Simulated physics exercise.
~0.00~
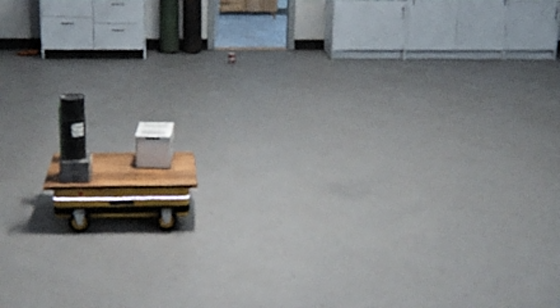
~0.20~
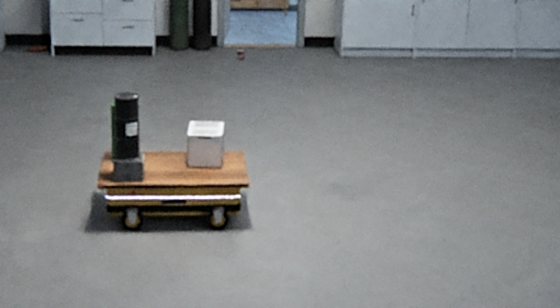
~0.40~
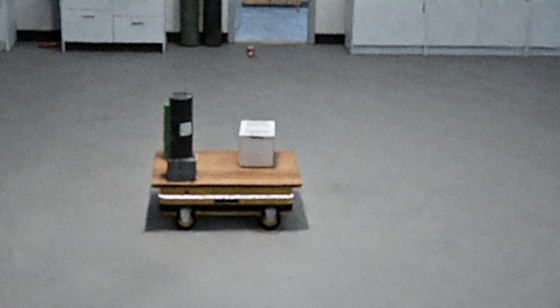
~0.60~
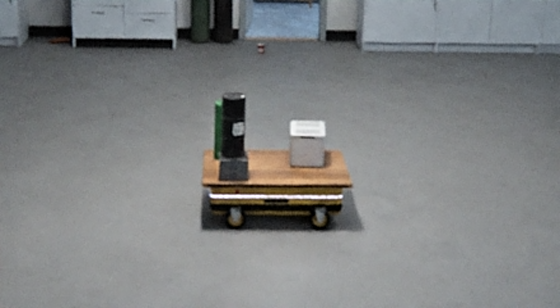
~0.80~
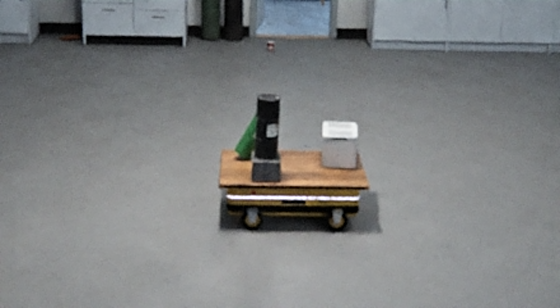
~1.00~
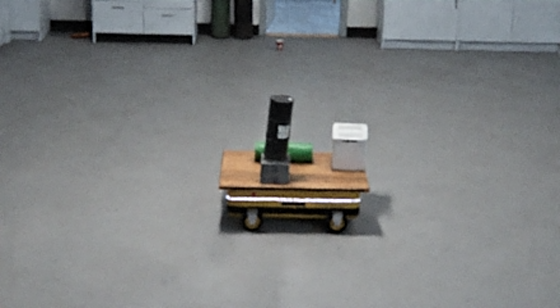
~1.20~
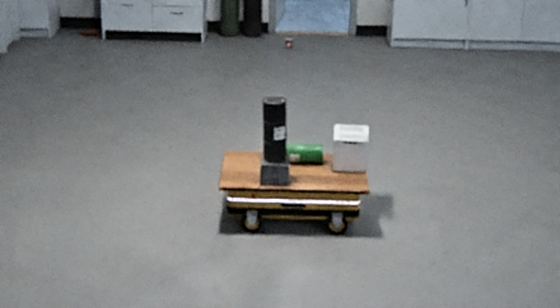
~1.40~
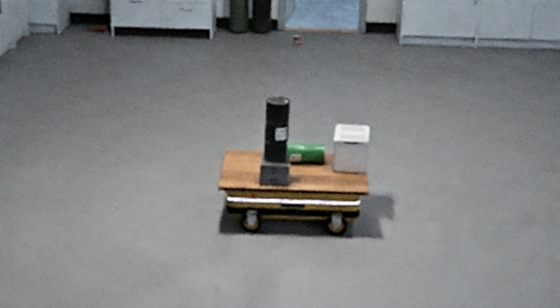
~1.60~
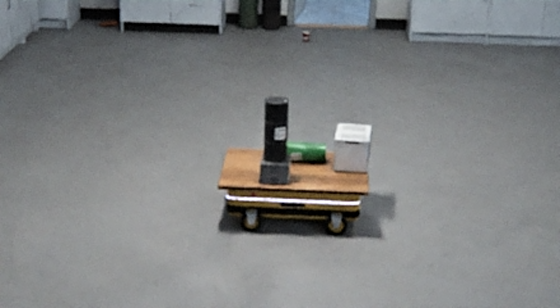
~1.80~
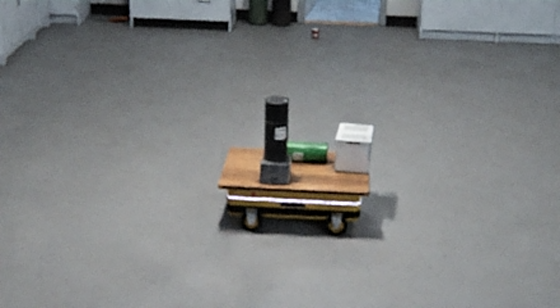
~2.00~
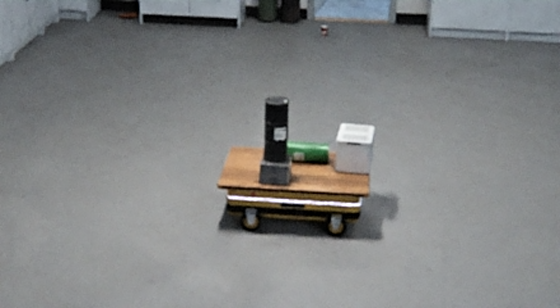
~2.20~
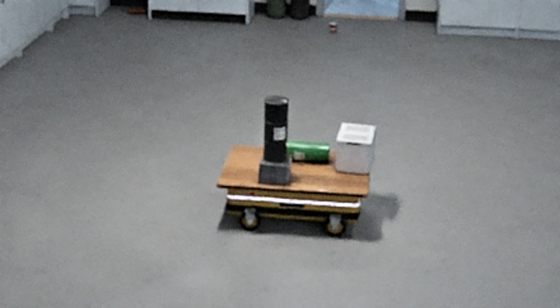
A cart carrying a black canister, a green canister, a grey parcel and a white tote rolls right across a grey floor and stops. The green canister tips over to the right and ends on its side on the deck, while the black canister stays upright.
